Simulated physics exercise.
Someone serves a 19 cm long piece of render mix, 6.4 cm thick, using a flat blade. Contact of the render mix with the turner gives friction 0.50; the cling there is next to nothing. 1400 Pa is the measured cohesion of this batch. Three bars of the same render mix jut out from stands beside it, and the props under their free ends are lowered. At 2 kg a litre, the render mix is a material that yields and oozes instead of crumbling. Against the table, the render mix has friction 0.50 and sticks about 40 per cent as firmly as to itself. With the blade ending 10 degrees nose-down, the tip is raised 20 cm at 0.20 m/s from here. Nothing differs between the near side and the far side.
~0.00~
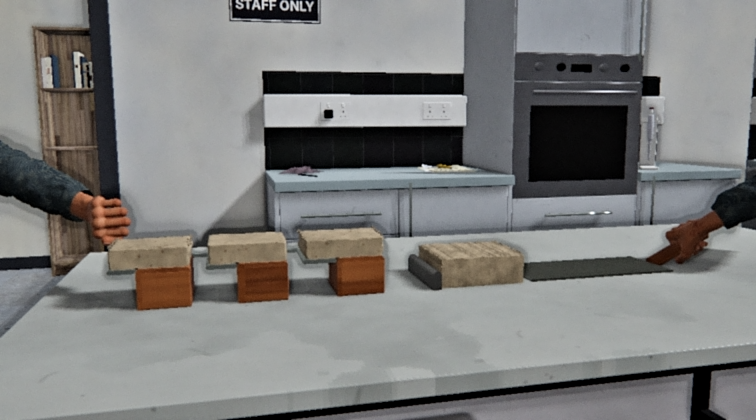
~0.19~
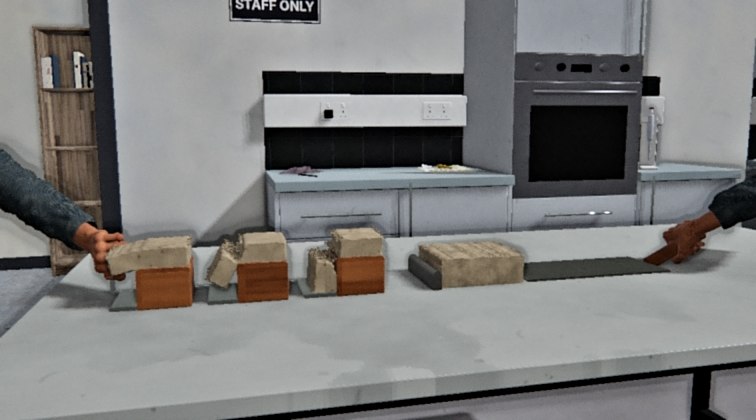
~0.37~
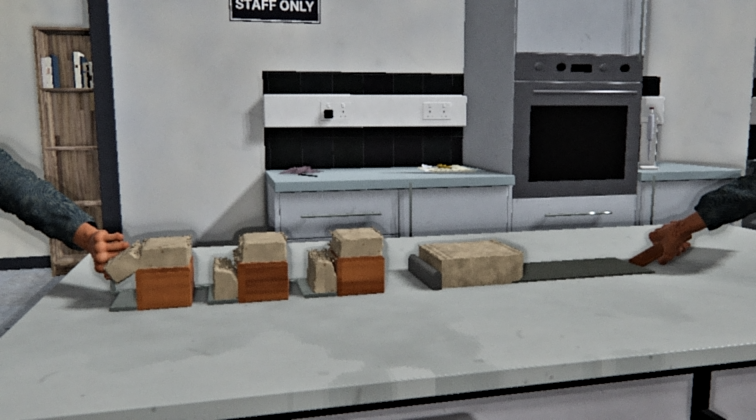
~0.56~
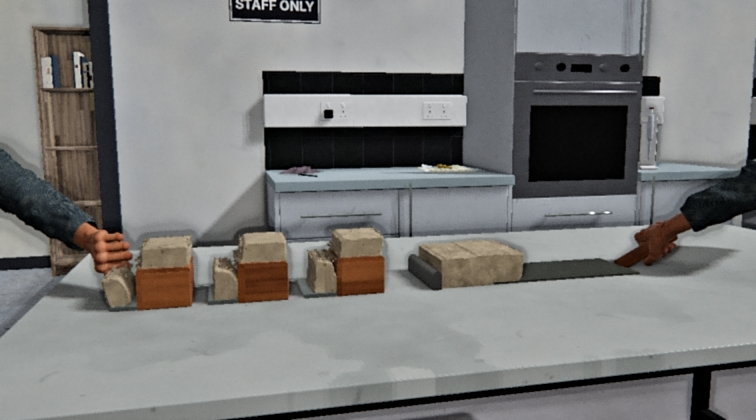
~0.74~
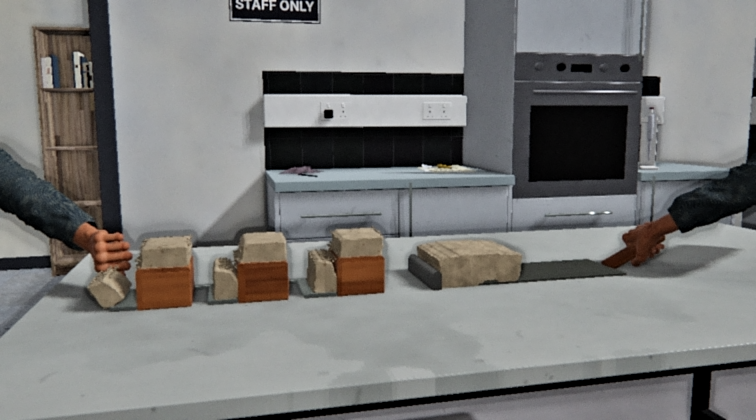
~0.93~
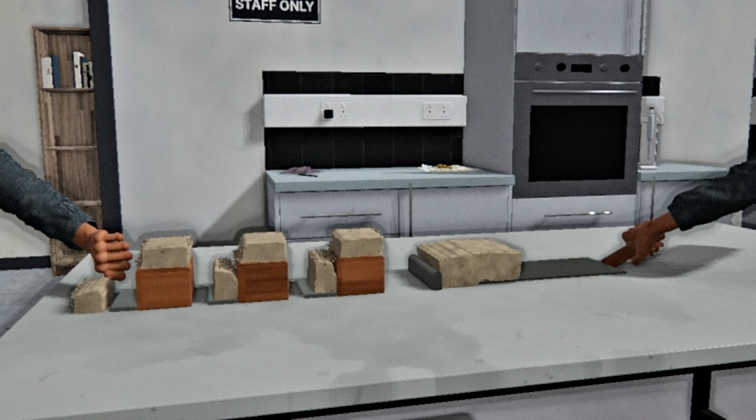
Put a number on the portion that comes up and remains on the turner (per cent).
Look for something near 41 percent.
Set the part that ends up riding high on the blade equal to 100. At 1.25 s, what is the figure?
About 10 %.
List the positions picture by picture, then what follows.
Handle end of the blade at (674, 271), not yet moved; highest point of the render mix at (450, 259); the tips have sunk 0, 0, 0 (left to right), in the first picture.
Handle end of the blade at (671, 272), moved 8 mm; highest point of the render mix at (450, 259); the tips have sunk 1.1 cm, 5.2 cm, 7.9 cm (left to right), in the second picture.
Handle end of the blade at (655, 273), moved 4.8 cm; highest point of the render mix at (524, 253); the tips have sunk 2.6 cm, 7.8 cm, 7.9 cm (left to right), in the third picture.
Handle end of the blade at (640, 274), moved 8.7 cm; highest point of the render mix at (491, 254); the tips have sunk 7.5 cm, 7.8 cm, 7.9 cm (left to right), in the fourth picture.
Handle end of the blade at (627, 275), moved 12 cm; highest point of the render mix at (478, 254); the tips have sunk 7.4 cm, 7.8 cm, 7.9 cm (left to right), in the fifth picture.
Handle end of the blade at (627, 273), moved 12 cm; highest point of the render mix at (481, 253); the tips have sunk 7.4 cm, 7.8 cm, 7.9 cm (left to right), in the sixth picture.
By 1.25 s, the tip is 6.7 cm up.
By 1.63 s, the tip is 14 cm up.
By 2.01 s, the tip is 20 cm up and 41 % is riding high on the blade.
By 2.39 s, the tip is 20 cm up and 41 % is riding high on the blade.
By 2.50 s, at the end, the tip is 20 cm up and 41 % is riding high on the blade.
